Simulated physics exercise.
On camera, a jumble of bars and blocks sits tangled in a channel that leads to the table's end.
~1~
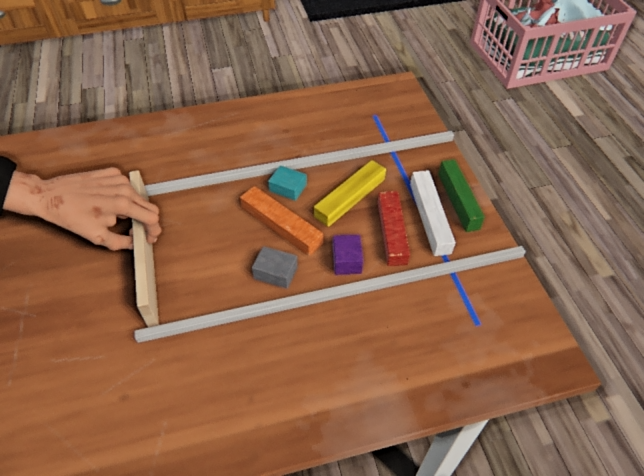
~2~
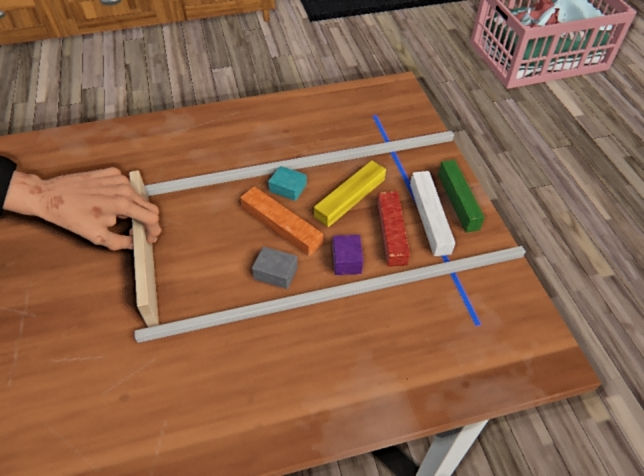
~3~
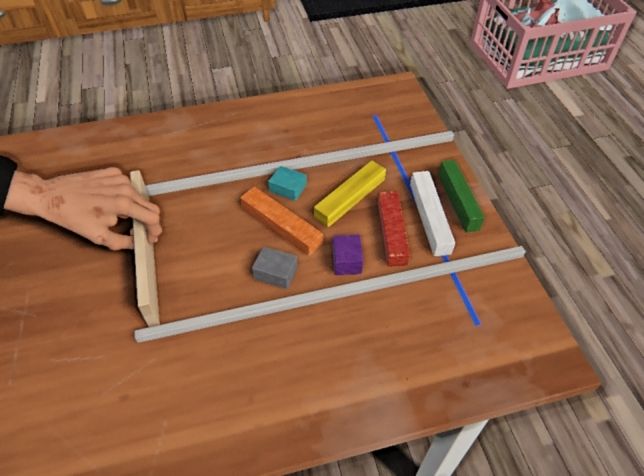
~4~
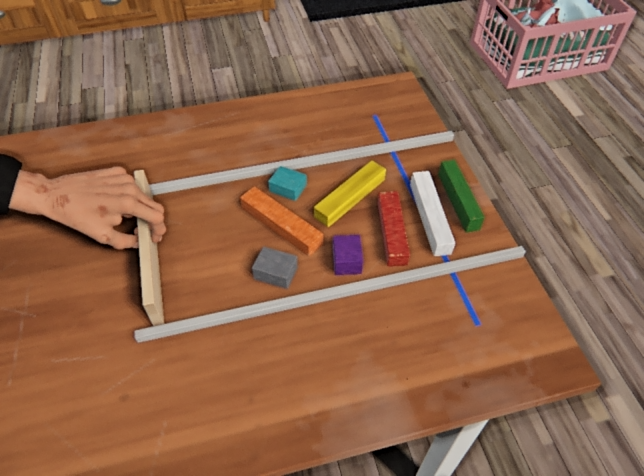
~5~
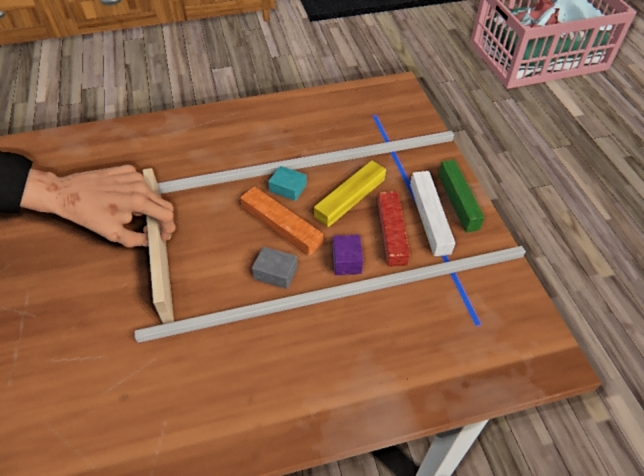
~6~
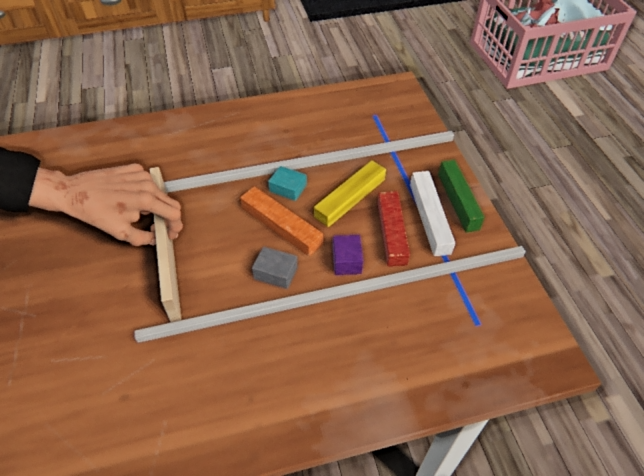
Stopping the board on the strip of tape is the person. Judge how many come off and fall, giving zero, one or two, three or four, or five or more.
Number falling: One or two.
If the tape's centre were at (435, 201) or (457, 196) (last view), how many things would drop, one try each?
The first gives 3 and the second gives 5.
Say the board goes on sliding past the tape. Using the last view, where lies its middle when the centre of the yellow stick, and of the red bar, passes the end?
I'd put it close to (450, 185), and close to (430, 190) for the other one.
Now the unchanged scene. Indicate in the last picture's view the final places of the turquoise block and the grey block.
Near (410, 152) and (456, 244).
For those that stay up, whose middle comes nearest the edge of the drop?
The red bar is the one.
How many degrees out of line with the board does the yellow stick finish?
Close to 10°.
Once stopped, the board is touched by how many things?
Count: 3.
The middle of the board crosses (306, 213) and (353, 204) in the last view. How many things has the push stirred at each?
Counts: 5 and 7.
Early on, none off yet; green bar at rest near (460, 195); white bar at rest near (431, 212); red bar at rest near (393, 228).
Finally, the number that fall off is one or two; lost, white bar and green bar.
